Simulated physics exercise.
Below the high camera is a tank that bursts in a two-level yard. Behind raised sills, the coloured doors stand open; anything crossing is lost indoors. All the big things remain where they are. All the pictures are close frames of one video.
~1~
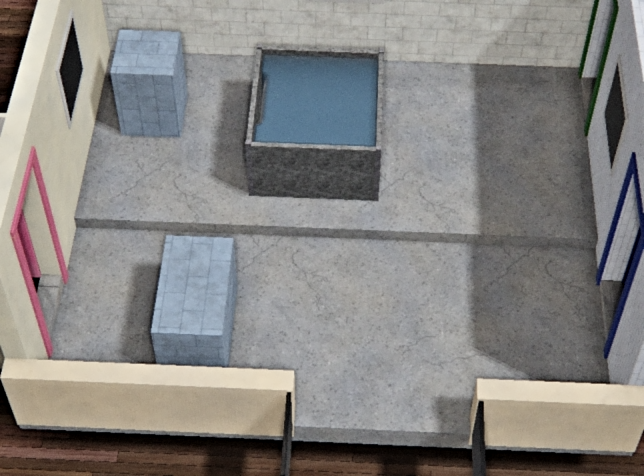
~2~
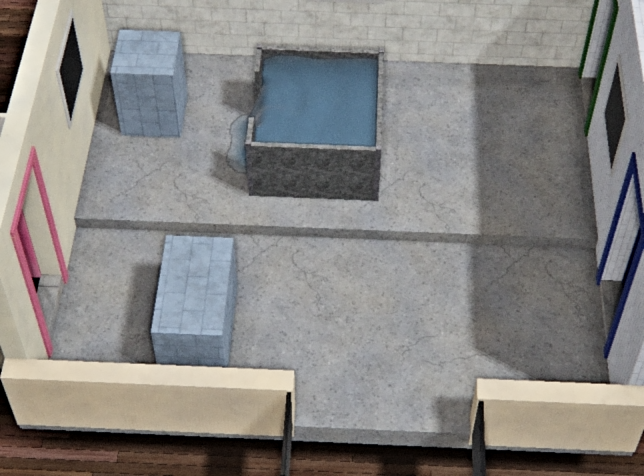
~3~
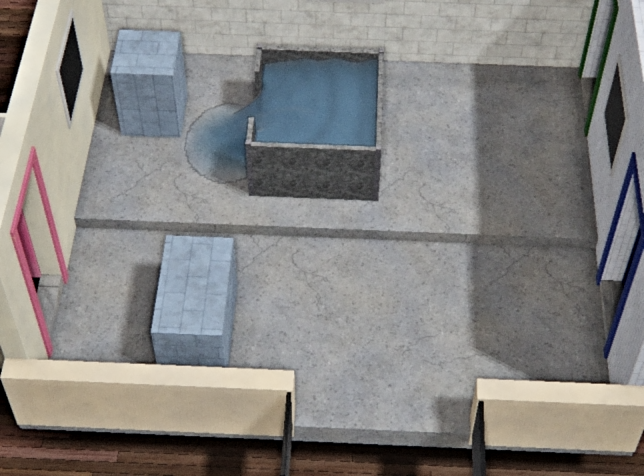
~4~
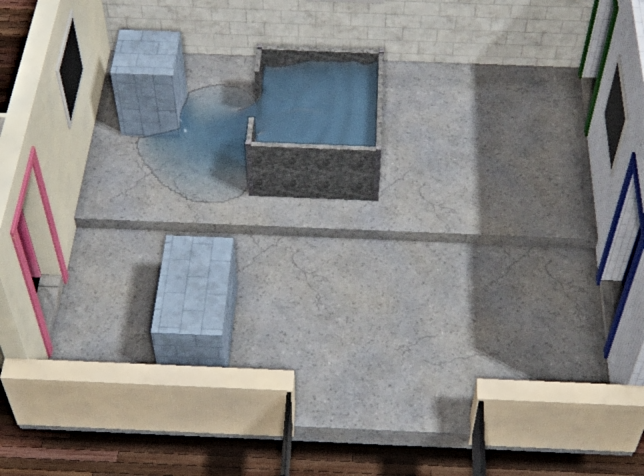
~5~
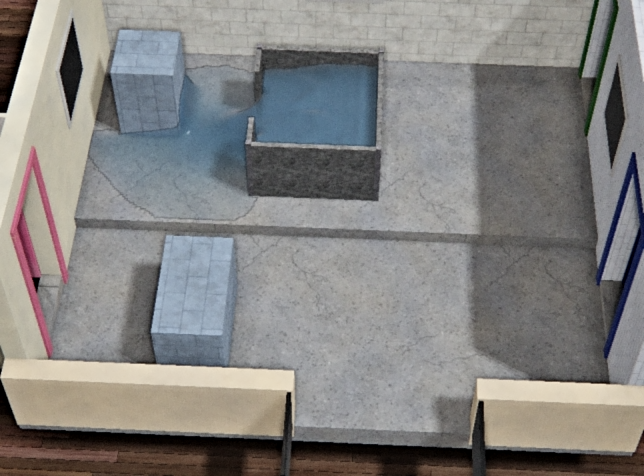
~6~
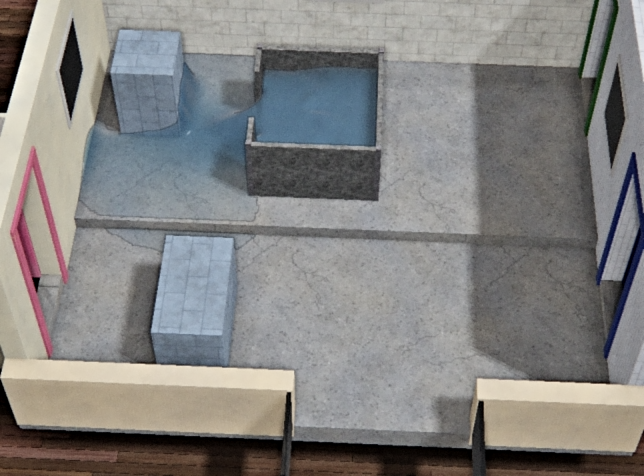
We see a full stone tank in a walled yard with open coloured doors; water pours from its left side, spreads across the upper level around a pale block to the left wall, and runs over the step.
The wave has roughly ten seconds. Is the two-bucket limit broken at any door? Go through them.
Going through them: The pink door keeps to it, the blue door keeps to it, the green door breaks it.
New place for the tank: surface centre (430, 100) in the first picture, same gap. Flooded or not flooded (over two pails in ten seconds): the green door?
I'd say the green door comes up short.
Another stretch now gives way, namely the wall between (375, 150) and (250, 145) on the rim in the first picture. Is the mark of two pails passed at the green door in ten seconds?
In brief, the green door remains below.
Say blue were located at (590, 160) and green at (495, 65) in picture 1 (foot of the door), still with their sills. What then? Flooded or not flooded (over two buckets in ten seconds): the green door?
As I see it, the green stays within limit.
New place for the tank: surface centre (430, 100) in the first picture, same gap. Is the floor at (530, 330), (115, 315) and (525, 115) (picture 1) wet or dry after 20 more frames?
I'd call them still dry, watered and still dry, in the order asked.
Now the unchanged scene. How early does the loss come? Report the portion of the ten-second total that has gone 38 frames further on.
Share gone: About 50 %.
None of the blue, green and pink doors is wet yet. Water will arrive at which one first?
The one in pink.
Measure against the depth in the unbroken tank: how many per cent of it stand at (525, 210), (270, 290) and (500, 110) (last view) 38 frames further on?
Roughly 2 per cent, 2 per cent and 4 per cent.
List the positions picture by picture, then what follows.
In the first frame, the open tank at (317, 101) is whole and still.
In the second frame, water pours out at (259, 131) and has run to (247, 119).
In the third frame, water pours out at (259, 131) and has run to (191, 152).
In the fourth frame, the front is at (144, 146), out from the gap at (259, 132).
In the fifth frame, water pours out at (259, 131) and has run to (90, 148).
In the sixth frame, water pours out at (259, 131) and has run to (81, 192).
A moment on, water covers 25 % of the floor; the pink door wet at the sill, nothing in, the blue door not reached, the green door not reached.
Next, water covers 35 % of the floor; the pink door wet at the sill, nothing in, the blue door not reached, the green door not reached.
Then, water covers 50 % of the floor; the pink door wet at the sill, nothing in, the blue door not reached, the green door wet at the sill, nothing in.
Later, water covers 85 % of the floor; the pink door under two buckets in, the blue door wet at the sill, nothing in, the green door over two buckets in.
In the end, water covers 90 % of the floor; the pink door under two buckets in, the blue door wet at the sill, nothing in, the green door far over two buckets in.
